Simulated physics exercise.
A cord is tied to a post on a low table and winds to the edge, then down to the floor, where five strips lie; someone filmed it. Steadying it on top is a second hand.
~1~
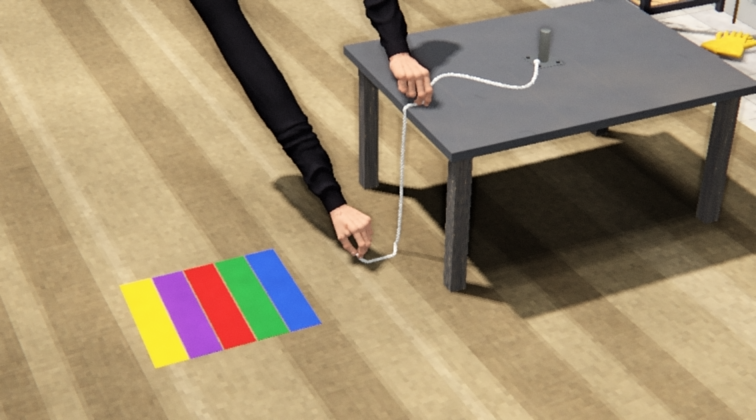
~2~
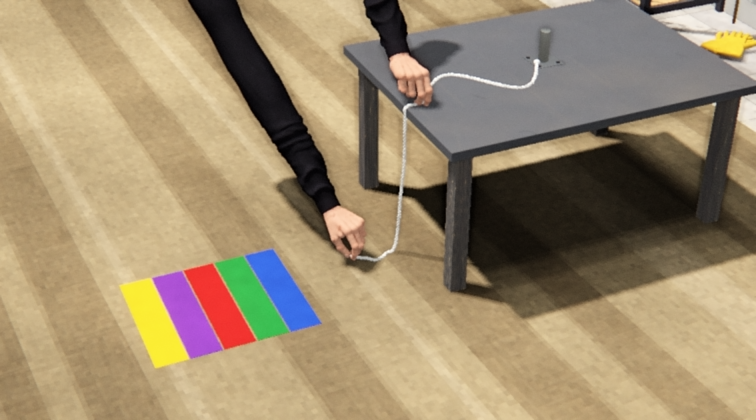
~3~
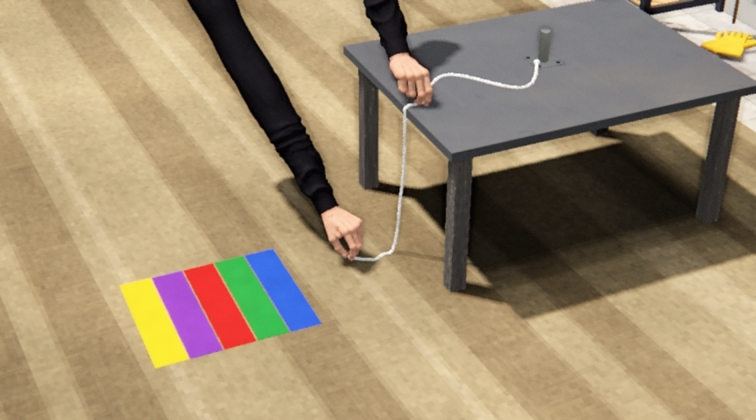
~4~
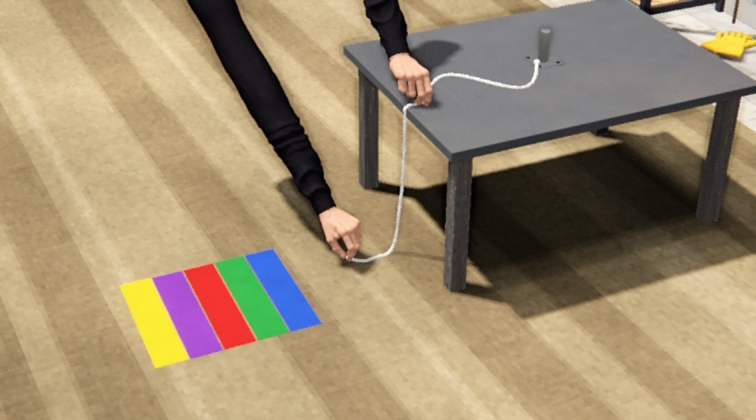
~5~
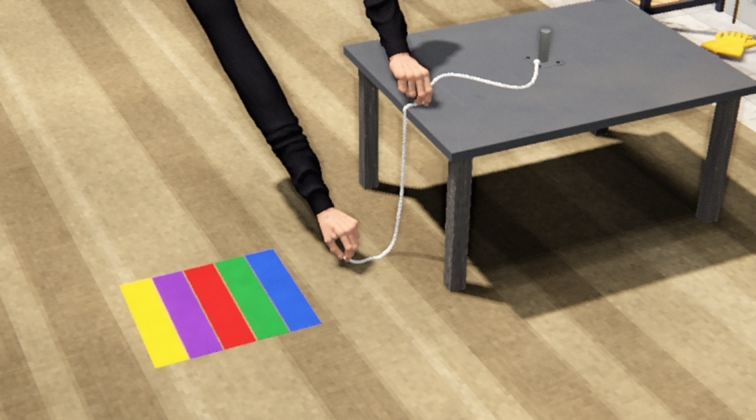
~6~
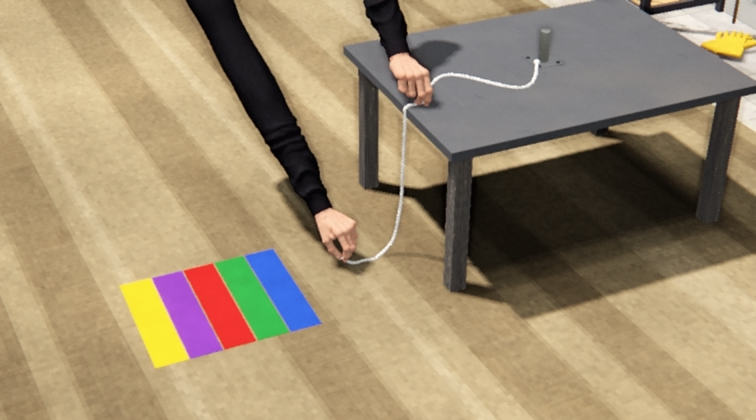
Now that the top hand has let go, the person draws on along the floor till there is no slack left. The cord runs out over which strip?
The purple one.
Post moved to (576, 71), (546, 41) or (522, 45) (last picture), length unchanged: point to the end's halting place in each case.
Try 1 about (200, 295), try 2 about (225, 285), try 3 about (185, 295).
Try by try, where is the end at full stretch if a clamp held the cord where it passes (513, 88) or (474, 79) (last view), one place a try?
I'd say about (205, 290) for the first and about (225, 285) for the second.
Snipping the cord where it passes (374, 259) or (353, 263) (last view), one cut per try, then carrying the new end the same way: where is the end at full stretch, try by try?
In turn, around (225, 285) and around (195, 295).
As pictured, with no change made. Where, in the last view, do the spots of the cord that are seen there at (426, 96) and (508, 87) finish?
Near (374, 124) and (473, 79).
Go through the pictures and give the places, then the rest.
End (358, 254); blue (297, 313); green (266, 322); red (233, 330); purple (199, 339); yellow (165, 348), in the first frame.
End (351, 256); cord through (536, 76) (485, 81) (432, 85) (405, 118) (402, 182) (396, 240), in the second frame.
End (349, 256), in the third frame.
End (347, 257); cord through (536, 76) (485, 81) (432, 85) (405, 118) (403, 182) (395, 240), in the fourth frame.
End (345, 257), in the fifth frame.
End (342, 258); cord through (536, 76) (485, 81) (432, 85) (405, 118) (402, 182) (392, 241), in the sixth frame.
A little later, end near (244, 283); over green.
Next, end near (203, 293); over red.
When it is tight, end near (177, 299); over purple. It gets as far as the purple strip.
